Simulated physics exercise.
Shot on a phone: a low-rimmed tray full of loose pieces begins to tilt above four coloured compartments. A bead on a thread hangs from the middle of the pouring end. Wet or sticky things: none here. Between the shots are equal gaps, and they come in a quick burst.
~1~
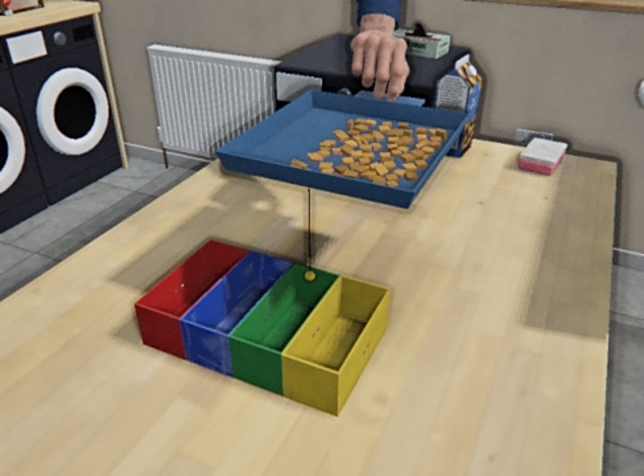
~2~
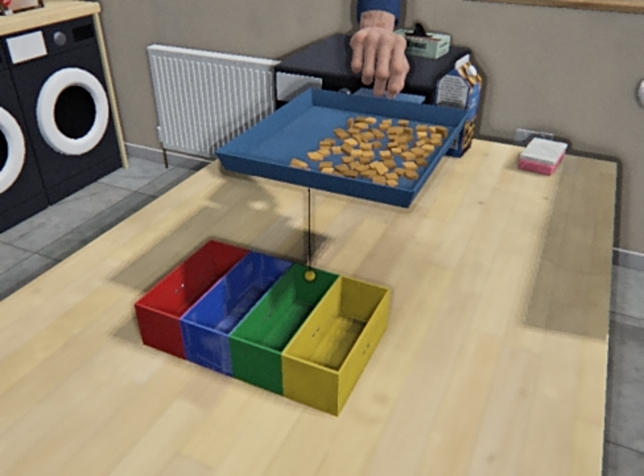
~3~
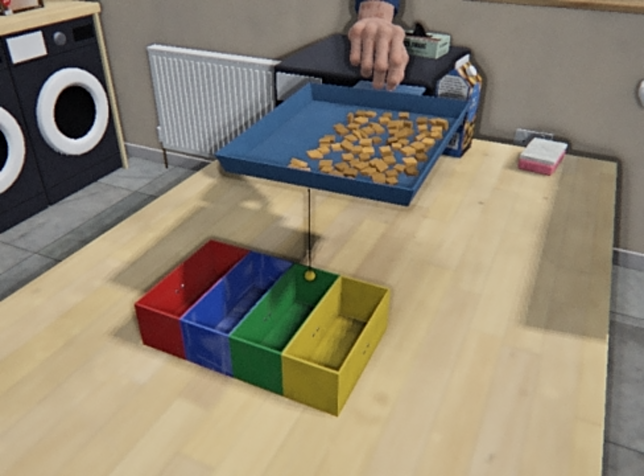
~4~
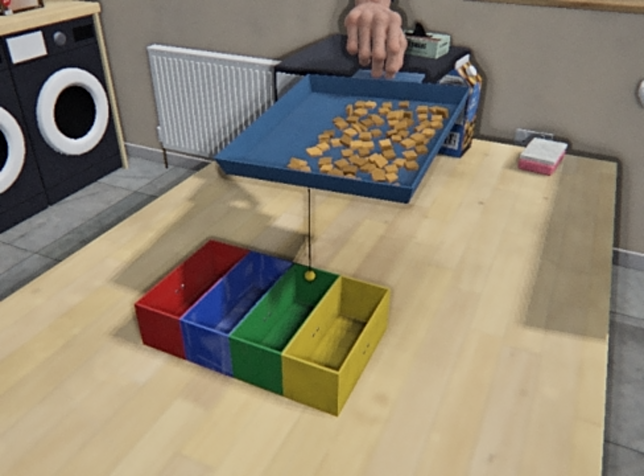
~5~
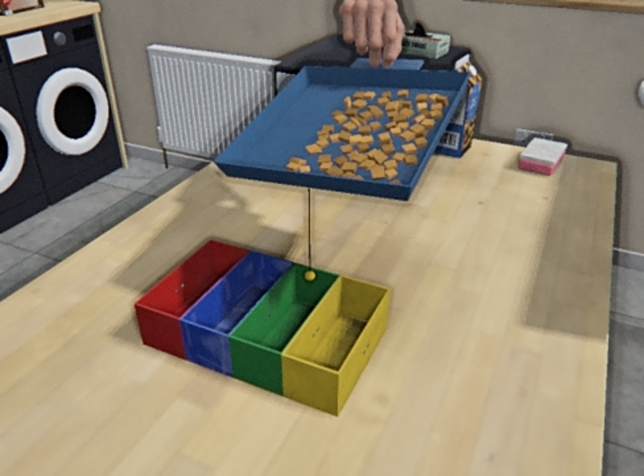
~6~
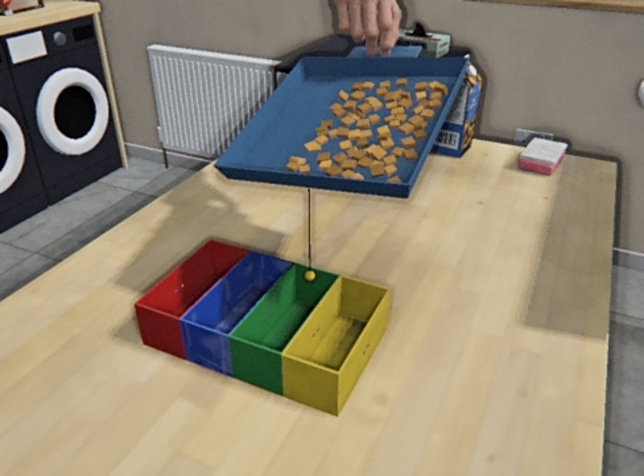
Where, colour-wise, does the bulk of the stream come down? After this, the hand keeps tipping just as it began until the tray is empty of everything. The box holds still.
In the blue cell.
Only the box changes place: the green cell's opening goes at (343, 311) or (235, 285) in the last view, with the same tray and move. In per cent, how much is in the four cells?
About 80% and about 100%.
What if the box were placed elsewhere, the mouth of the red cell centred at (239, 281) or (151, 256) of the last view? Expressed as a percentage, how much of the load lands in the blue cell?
Trial 1: 20 percent; trial 2: 10 percent.
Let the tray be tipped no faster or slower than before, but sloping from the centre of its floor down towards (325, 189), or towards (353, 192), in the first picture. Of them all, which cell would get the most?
The first time it is the cell in yellow, and the second time it is yellow.
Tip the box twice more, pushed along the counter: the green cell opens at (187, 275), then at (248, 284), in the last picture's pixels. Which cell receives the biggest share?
So the first one goes to yellow and the second to that green cell.
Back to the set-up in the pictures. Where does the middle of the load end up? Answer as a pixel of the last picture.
Roughly at pixel (244, 319).
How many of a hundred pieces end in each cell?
So the red cell ends up with 20 % of the load, the blue cell with 60 %, the green cell with 20 %, and the yellow cell with 0 %.
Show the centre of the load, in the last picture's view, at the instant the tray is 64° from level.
I'd mark it close to (279, 170).
Soon, tray tipped steeply; nearly all on the tray; a stray few falling or outside the box.
A while on, tray tipped past a quarter turn; about half on the tray; a small part in the blue cell; a small part in the red cell; a stray few in the green cell; about a quarter falling or outside the box.
Towards the end, tray tipped past a quarter turn; about two thirds in the blue cell; about a quarter in the green cell; about a quarter in the red cell.
Finally, tray tipped past a quarter turn; about two thirds in the blue cell; about a quarter in the green cell; about a quarter in the red cell; none in the yellow cell.
